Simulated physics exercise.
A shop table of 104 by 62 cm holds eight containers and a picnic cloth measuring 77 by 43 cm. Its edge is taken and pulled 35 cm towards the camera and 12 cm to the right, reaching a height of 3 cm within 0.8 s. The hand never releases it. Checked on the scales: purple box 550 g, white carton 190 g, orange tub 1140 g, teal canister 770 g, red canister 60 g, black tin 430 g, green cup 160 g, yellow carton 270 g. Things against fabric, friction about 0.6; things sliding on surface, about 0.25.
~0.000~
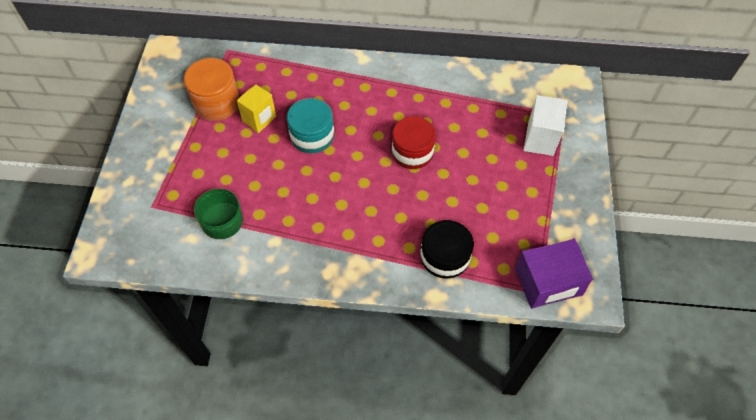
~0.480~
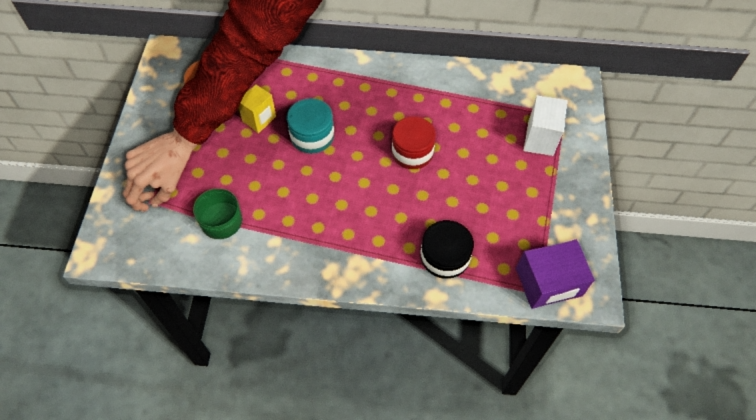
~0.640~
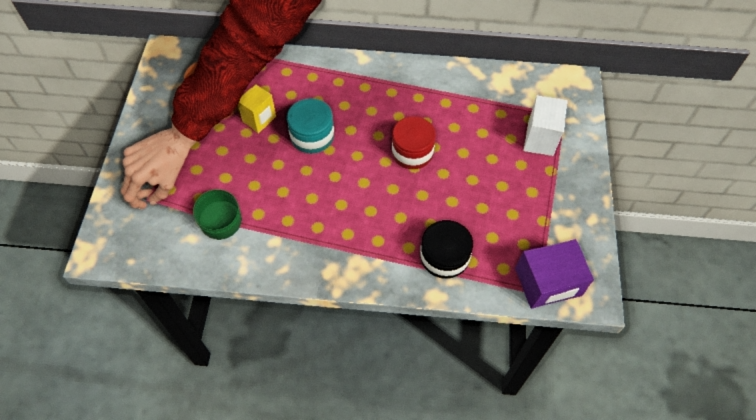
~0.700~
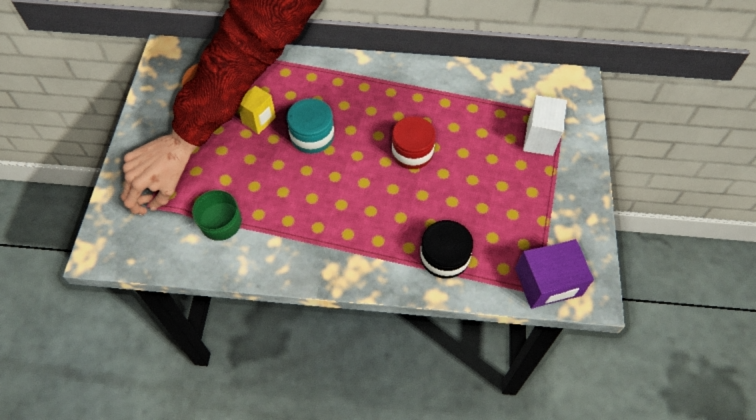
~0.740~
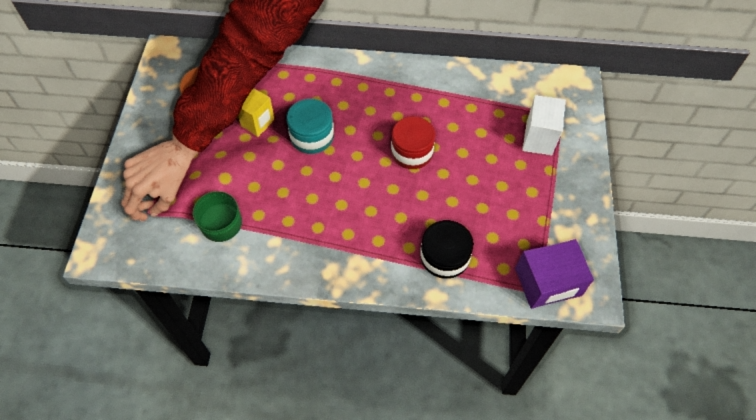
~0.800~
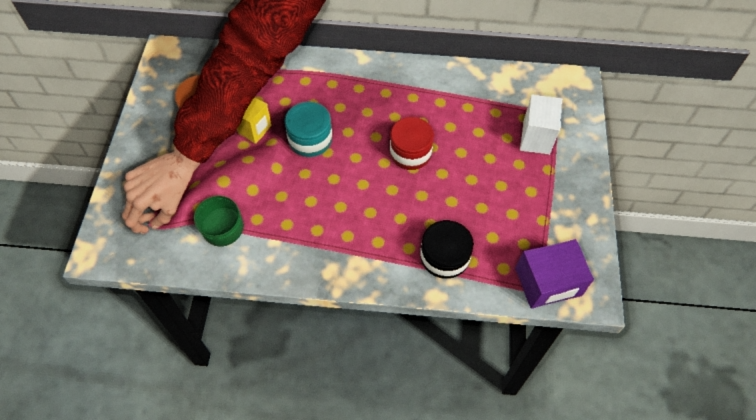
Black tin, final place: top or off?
It will not leave the surface.
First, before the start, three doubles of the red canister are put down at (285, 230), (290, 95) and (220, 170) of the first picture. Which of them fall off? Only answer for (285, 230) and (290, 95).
Log, listed order - lost / kept.
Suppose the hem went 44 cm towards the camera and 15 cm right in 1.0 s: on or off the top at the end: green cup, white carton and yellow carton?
Then green cup is lost over the edge, white carton holds on and yellow carton is lost over the edge.
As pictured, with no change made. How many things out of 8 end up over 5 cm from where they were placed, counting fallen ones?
Counting them up, I get 7.
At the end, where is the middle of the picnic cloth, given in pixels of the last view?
The midpoint is close to pixel (334, 233).
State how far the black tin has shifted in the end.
Black tin: 8 cm.
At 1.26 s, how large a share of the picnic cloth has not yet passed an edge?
Near 85 in a hundred.
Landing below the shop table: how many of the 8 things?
The count is 1.
At 1.0 s, 100 % of the picnic cloth is still over the top; black tin 2 cm off its start, orange tub 15 cm off its start, green cup 11 cm off its start.
At 1.1 s, 95 % of the picnic cloth is still over the top; black tin 4 cm off its start, orange tub 25 cm off its start, green cup 22 cm off its start.
At 1.3 s, 85 % of the picnic cloth is still over the top; black tin 6 cm off its start at (460, 270), green cup over the edge, orange tub 34 cm off its start at (148, 219).
At 1.4 s, 80 % of the picnic cloth is still over the top; black tin 7 cm off its start, green cup over the edge, orange tub 39 cm off its start.
At 3.0 s, 80 % of the picnic cloth is still over the top; black tin 7 cm off its start at (462, 276), green cup over the edge, orange tub 39 cm off its start at (142, 242), yellow carton 33 cm off its start at (203, 237).
